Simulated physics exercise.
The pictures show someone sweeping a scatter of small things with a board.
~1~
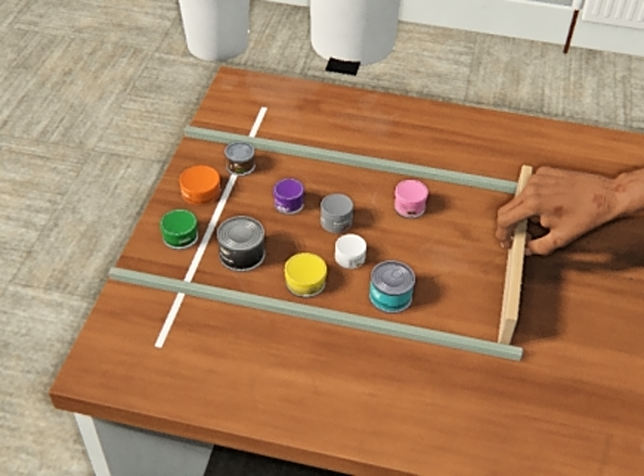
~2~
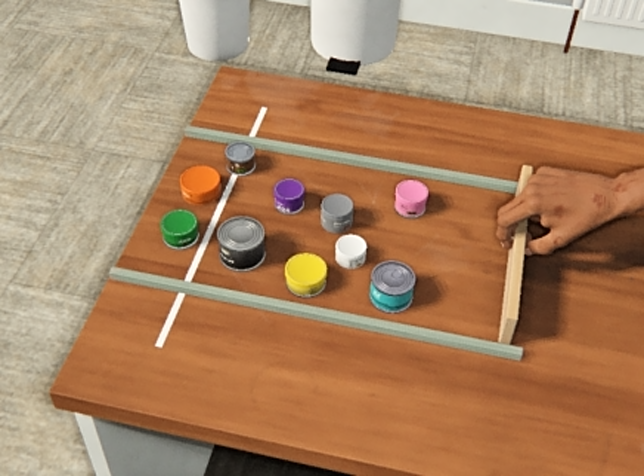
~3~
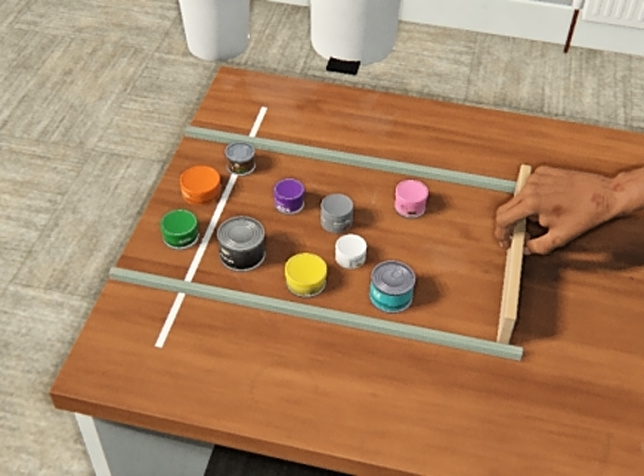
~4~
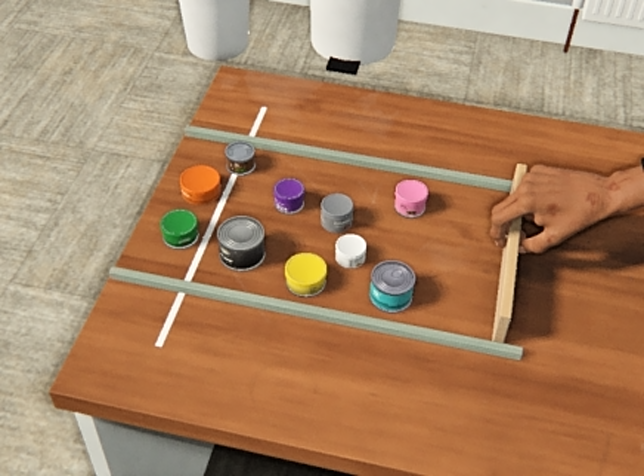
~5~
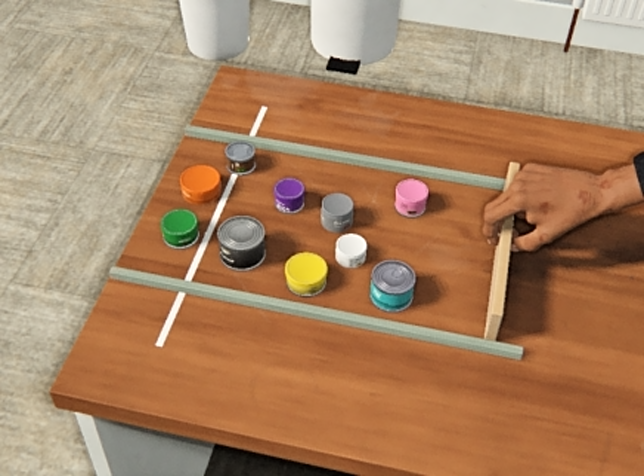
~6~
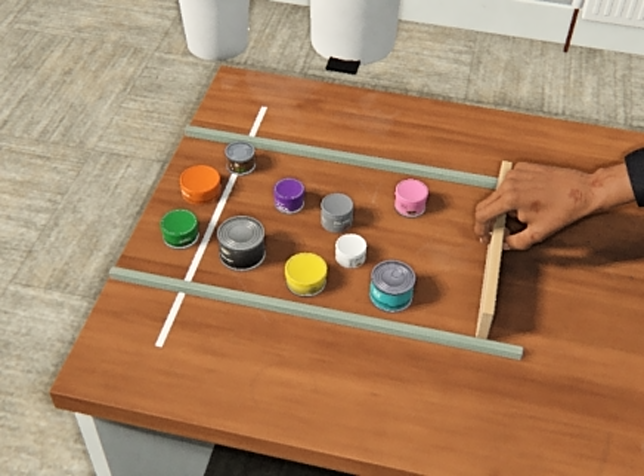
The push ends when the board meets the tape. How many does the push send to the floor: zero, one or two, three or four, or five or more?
Outcome: The number that fall off is one or two.
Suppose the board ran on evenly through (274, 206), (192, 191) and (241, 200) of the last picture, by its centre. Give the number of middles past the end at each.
It would be 0, 4 and 0.
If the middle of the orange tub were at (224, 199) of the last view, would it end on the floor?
The orange tub is kept.
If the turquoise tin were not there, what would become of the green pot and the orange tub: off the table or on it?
The green pot falls; the orange tub is kept.
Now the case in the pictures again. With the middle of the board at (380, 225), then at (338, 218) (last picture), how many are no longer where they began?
By then 3, and 6.
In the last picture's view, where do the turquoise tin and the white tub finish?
The turquoise tin at (178, 244), the white tub at (197, 221).
Soon after, none off yet; orange tub at rest near (201, 185); green pot at rest near (180, 229); brown tin at rest near (240, 159).
Then, none off yet; orange tub at rest near (201, 185); green pot moved a little near (167, 228); brown tin at rest near (240, 159).
By the end, the number that fall off is one or two; fallen, green pot.
